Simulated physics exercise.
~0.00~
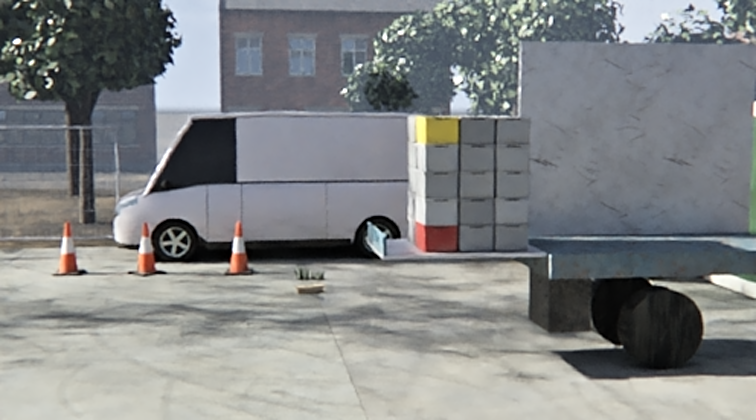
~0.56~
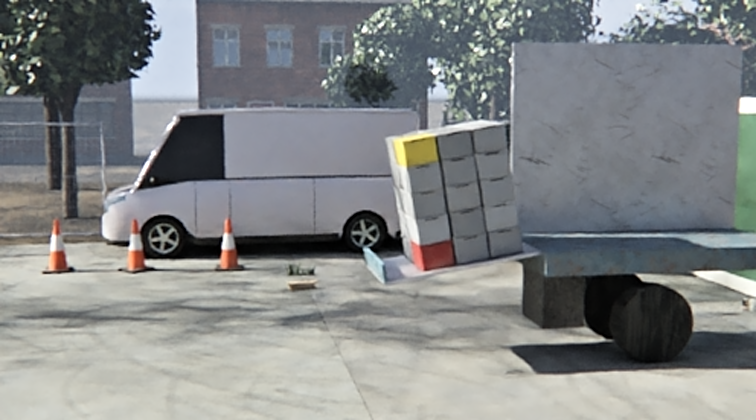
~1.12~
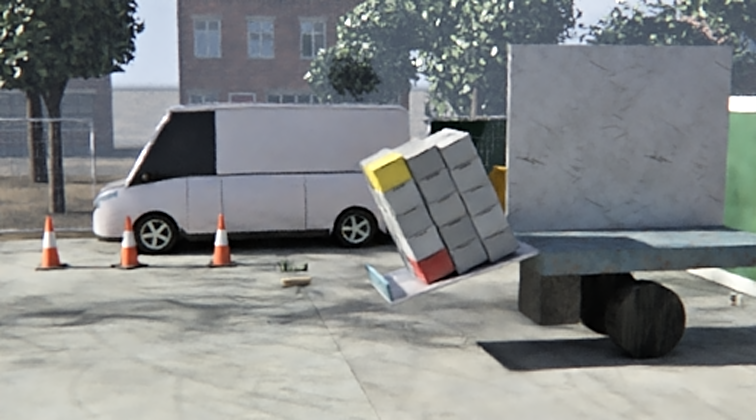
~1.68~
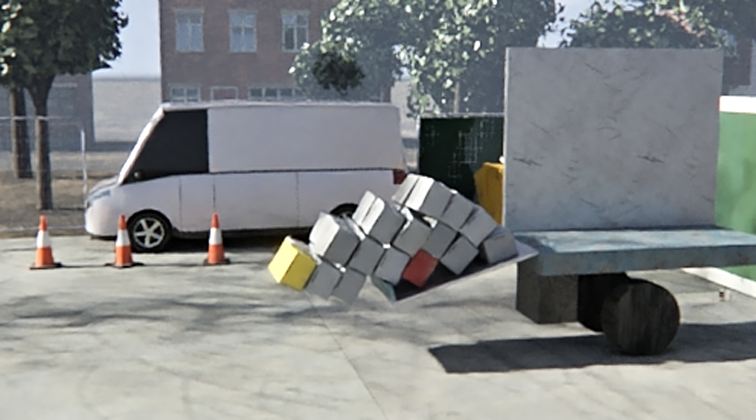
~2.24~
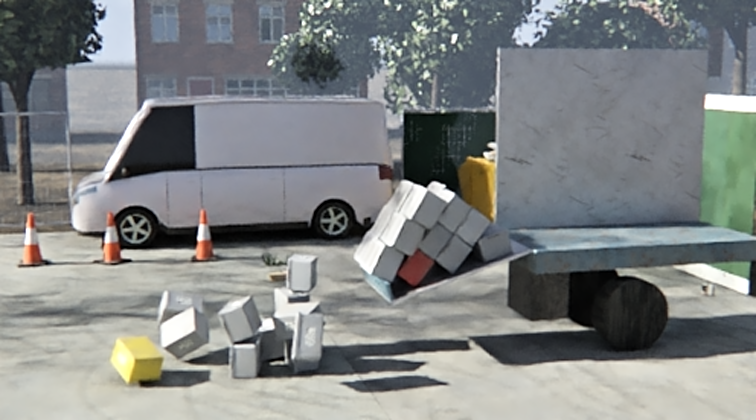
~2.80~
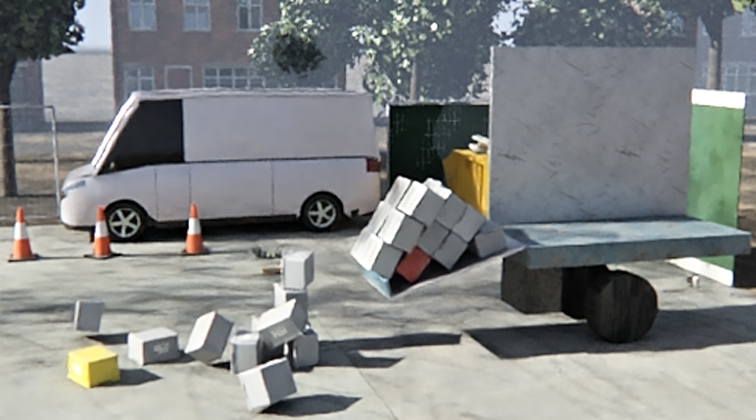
The tail lift on the back of a lorry drooped towards its outer edge, and the stack of grey totes leaned left and toppled, spilling the yellow one and several others onto the ground while the red one and the rest stayed slumped on the sloping platform.
